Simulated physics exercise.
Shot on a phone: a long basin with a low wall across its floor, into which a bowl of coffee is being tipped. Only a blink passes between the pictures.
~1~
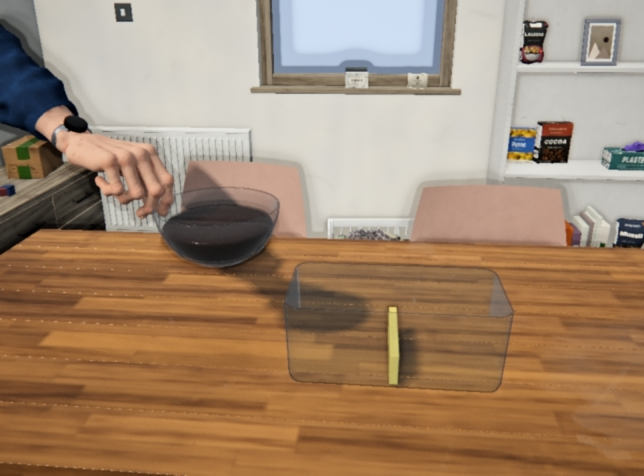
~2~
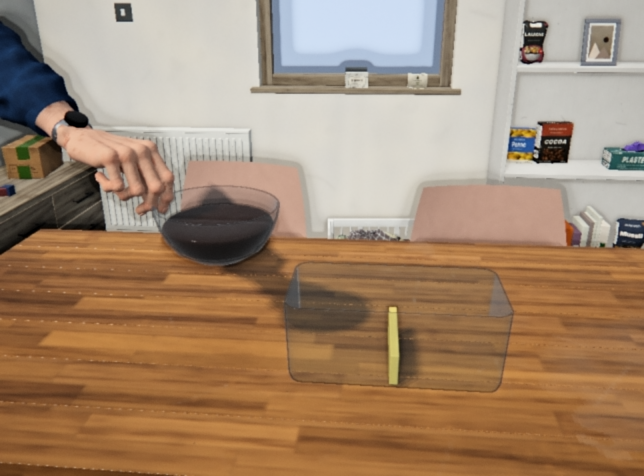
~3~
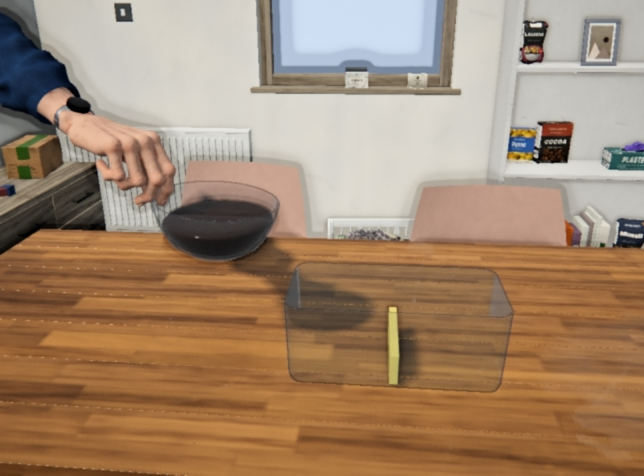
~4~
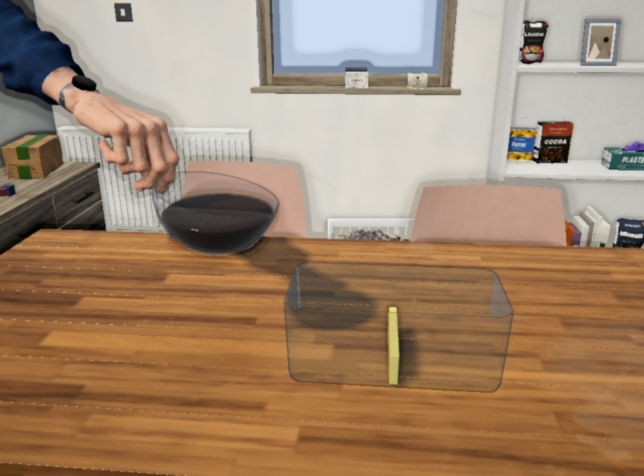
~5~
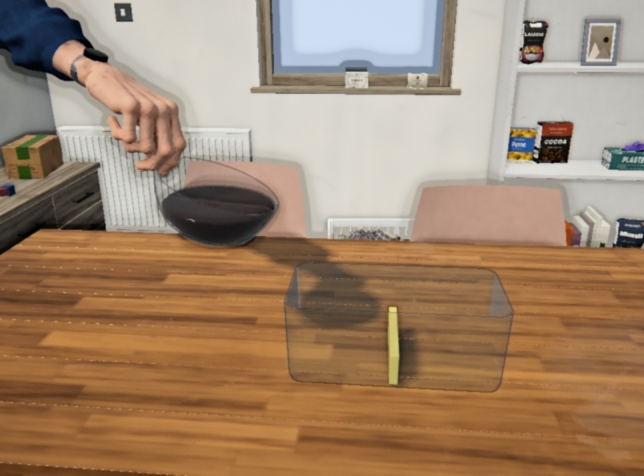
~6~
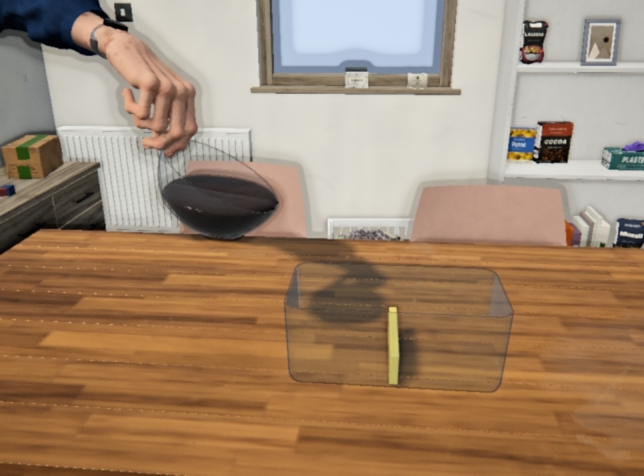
A hand tilts a glass bowl of dark coffee rightward beside a clear long basin.
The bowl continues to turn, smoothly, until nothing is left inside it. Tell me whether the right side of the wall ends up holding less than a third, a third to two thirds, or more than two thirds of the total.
The right side holds less than a third.
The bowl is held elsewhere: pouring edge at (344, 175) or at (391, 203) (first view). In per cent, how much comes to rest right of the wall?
You'd get 70 percent from the first and 65 percent from the second.
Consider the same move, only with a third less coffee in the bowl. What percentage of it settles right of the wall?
The share comes to some 5 parts in a hundred.
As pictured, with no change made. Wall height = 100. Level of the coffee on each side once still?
On the left roughly 60, on the right roughly 10.
A moment on, the bowl is tipped on its side and 33 per cent is still to pour, 7 is left of the wall and 0 right of it.
Next, the bowl is tipped on its side and 0 per cent is still to pour, 84 is left of the wall and 1 right of it.
Then the bowl is tipped on its side and 0 per cent is still to pour, 82 is left of the wall and 5 right of it.
Later the bowl is tipped on its side and 0 per cent is still to pour, 85 is left of the wall and 7 right of it.
Finally, 82 per cent lies left of the wall, 11 right of it and 7 outside.
